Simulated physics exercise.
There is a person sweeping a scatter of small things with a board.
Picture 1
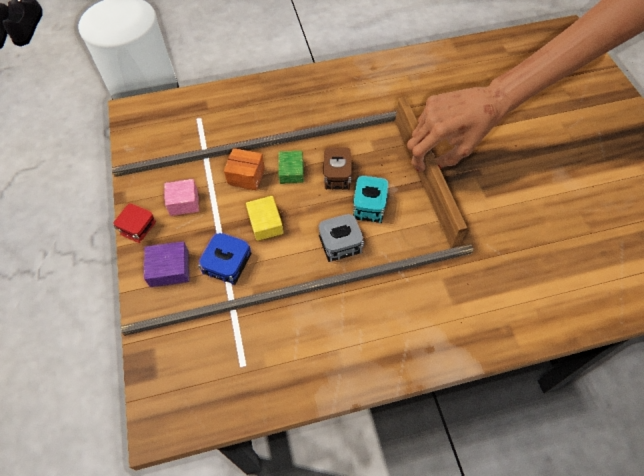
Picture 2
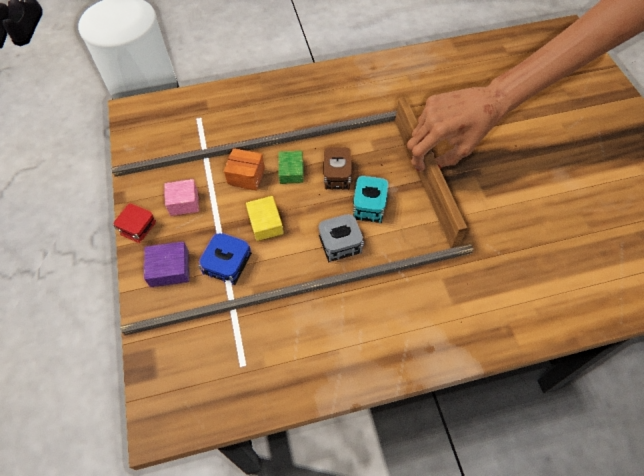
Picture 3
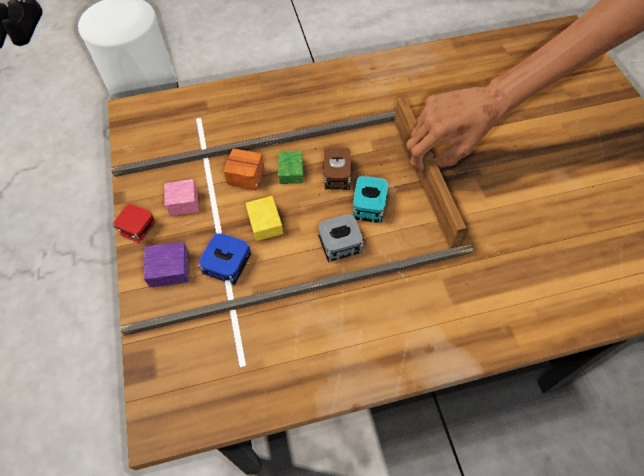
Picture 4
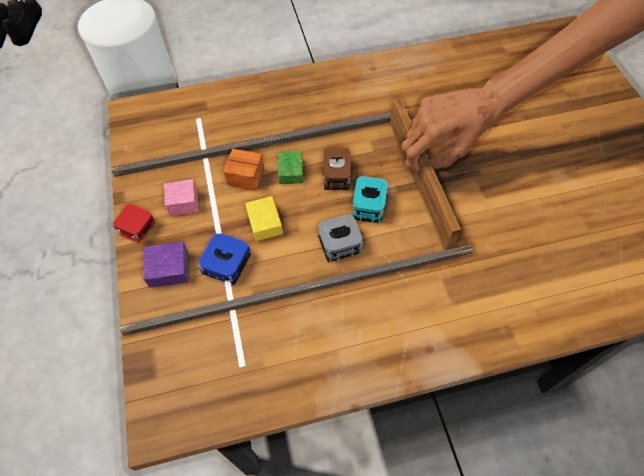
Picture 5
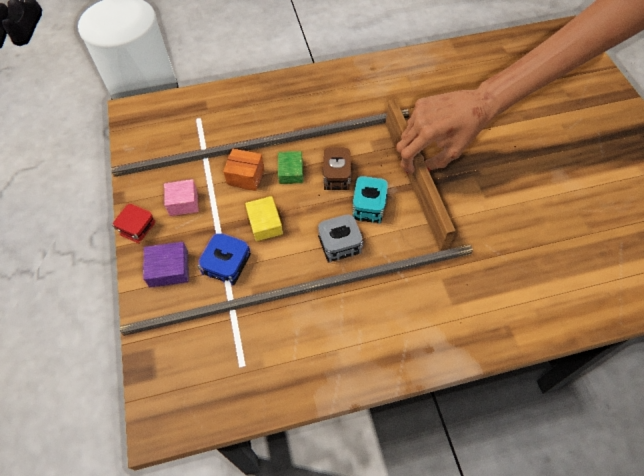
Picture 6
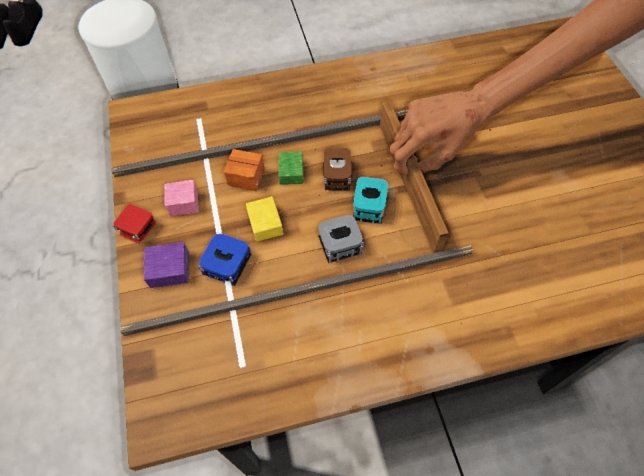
A hand slides a wooden board slightly left toward scattered colourful blocks, which stay still.
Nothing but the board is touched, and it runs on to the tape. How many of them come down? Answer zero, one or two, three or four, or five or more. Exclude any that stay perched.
Zero.
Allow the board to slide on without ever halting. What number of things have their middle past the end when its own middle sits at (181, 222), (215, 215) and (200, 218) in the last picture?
Respectively 2, 0 and 1.
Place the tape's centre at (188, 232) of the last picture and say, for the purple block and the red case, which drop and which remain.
The purple block goes off the edge; the red case goes off the edge.
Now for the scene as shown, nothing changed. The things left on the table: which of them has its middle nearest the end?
The one you want is the purple block.
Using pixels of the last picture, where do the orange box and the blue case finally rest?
In the last view, the middles sit near (142, 178) and near (168, 282).
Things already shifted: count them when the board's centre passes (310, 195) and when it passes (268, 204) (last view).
The count reaches 5 first and 8 second.
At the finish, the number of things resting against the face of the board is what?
So the total is 3.
A little later, none off yet; red case at rest near (136, 224); purple block at rest near (167, 265); pink block at rest near (182, 198).
Next, none off yet; red case at rest near (136, 224); purple block at rest near (167, 265); pink block shifted a little near (171, 200).
When it is over, the number that fall off is zero.
